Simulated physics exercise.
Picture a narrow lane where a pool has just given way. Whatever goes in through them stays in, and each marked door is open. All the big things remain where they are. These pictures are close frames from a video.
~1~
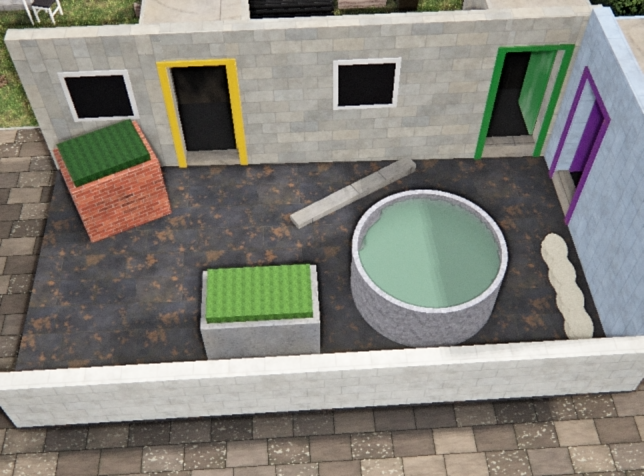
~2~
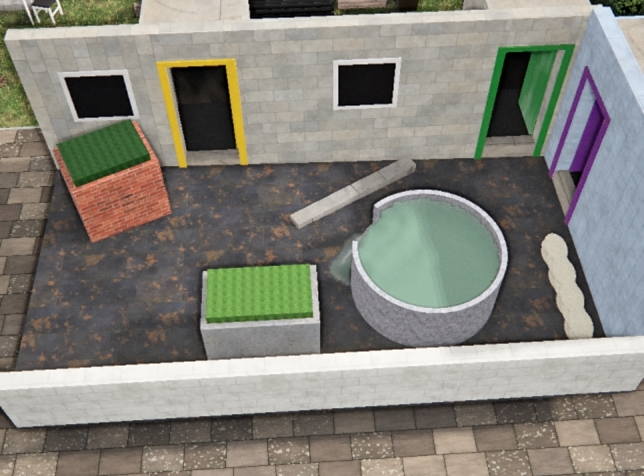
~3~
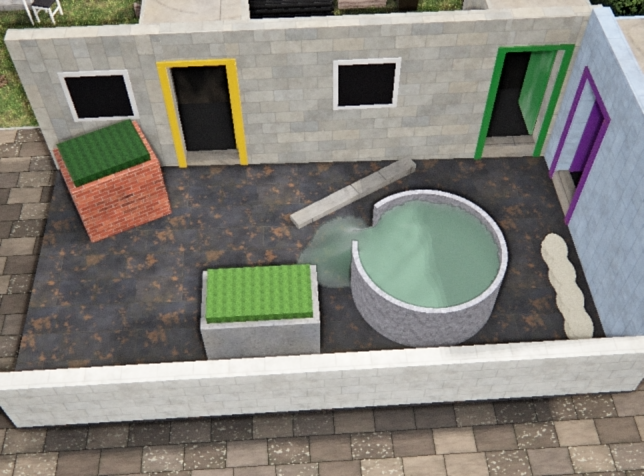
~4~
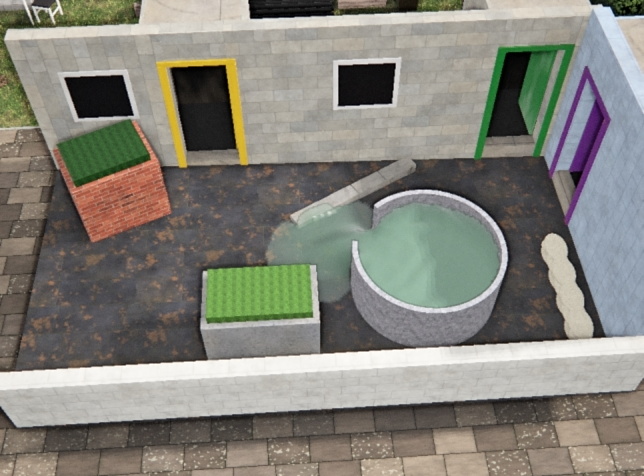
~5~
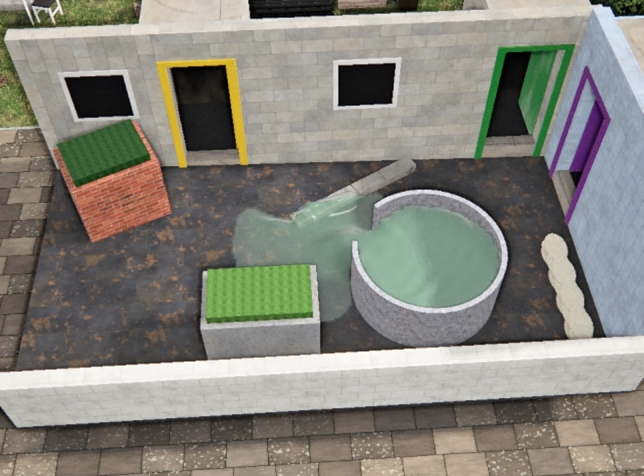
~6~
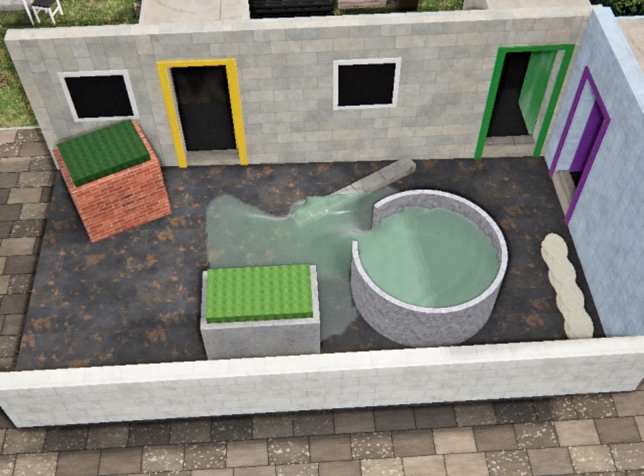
We see a round stone tank of greenish water in a walled courtyard; a gap opens in its left side, and water pours out, spreading left across the dark ground past a grey slab and behind a green-topped block.
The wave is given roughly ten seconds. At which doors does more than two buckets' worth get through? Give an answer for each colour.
The yellow door sees more than two pails. The purple door sees two pails or less. The green door sees two pails or less.
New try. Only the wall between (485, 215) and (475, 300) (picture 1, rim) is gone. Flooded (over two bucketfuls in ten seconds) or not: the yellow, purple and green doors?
The yellow one falls short; the purple one tops the mark; the green one tops the mark.
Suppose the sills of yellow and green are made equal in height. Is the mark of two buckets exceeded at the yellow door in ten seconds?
In short: Yellow is under.
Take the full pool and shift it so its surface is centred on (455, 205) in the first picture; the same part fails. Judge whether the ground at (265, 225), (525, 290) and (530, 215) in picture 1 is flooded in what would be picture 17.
Soaked, spared, spared.
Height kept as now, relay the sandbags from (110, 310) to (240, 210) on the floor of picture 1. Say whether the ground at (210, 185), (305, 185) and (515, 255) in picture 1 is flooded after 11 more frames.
Taking them as given, you'd find inundated, inundated and unwetted.
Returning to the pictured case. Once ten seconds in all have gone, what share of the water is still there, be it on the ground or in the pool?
Some 70 per cent has not gone.
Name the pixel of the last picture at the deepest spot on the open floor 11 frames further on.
Check close to (159, 180).
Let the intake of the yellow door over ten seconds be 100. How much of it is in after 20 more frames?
Roughly 75 per cent.
A moment on, water covers 40 % of the floor; the yellow door wet at the sill, nothing in, the purple door not reached, the green door not reached.
Next, water covers 55 % of the floor; the yellow door under two buckets in, the purple door not reached, the green door wet at the sill, nothing in.
Then, water covers 60 % of the floor; the yellow door over two buckets in, the purple door wet at the sill, nothing in, the green door wet at the sill, nothing in.
Later, water covers 75 % of the floor; the yellow door over two buckets in, the purple door wet at the sill, nothing in, the green door wet at the sill, nothing in.
In the end, water covers 90 % of the floor; the yellow door over two buckets in, the purple door wet at the sill, nothing in, the green door wet at the sill, nothing in.
